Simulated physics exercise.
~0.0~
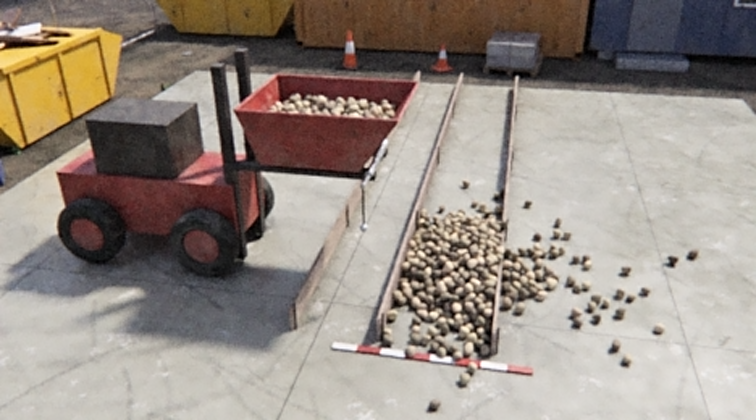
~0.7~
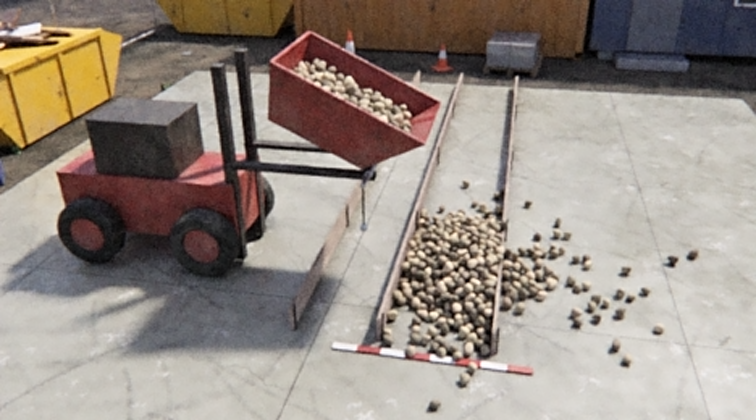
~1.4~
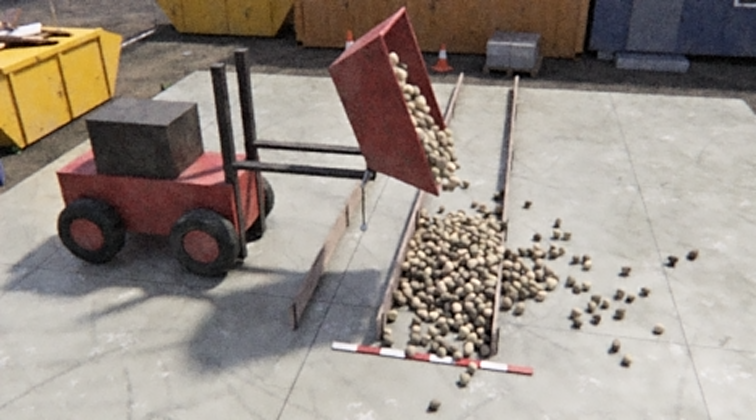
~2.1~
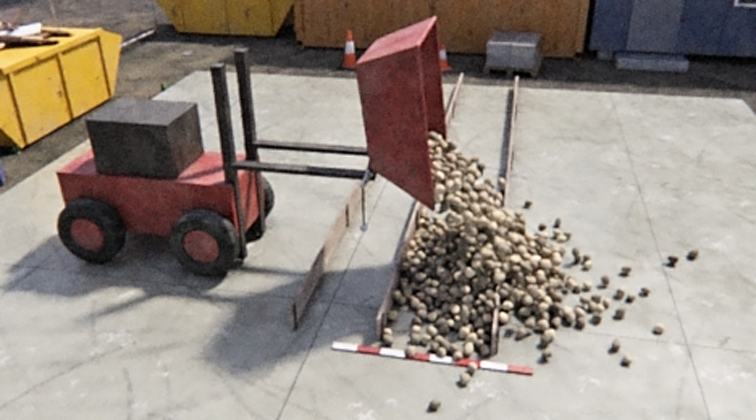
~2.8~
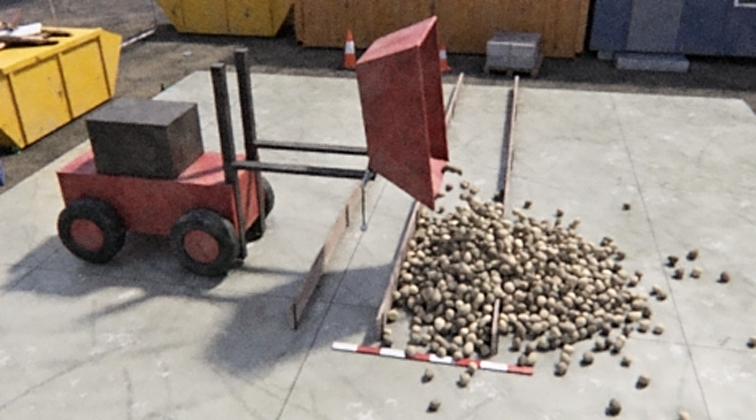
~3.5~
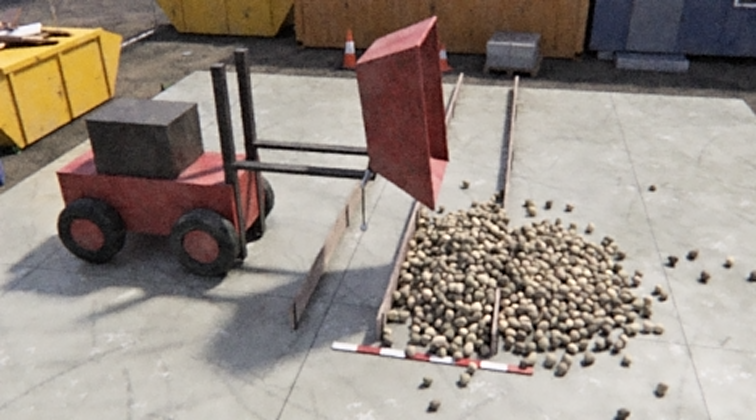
A red skip full of pale and brown cobbles hangs from the dark forks of a red forklift at left, seen from above and to the side on a grey concrete yard. Yellow containers, orange cones and a brown wall stand behind, and an earlier heap lies between low boards above a red-and-white staff. The skip tilts steeply to the right, and its stones slide towards the lower lip. They pour onto the heap and spill over the right-hand board. The emptied skip stays tipped above a broad, settled mound, with stray stones scattered around.
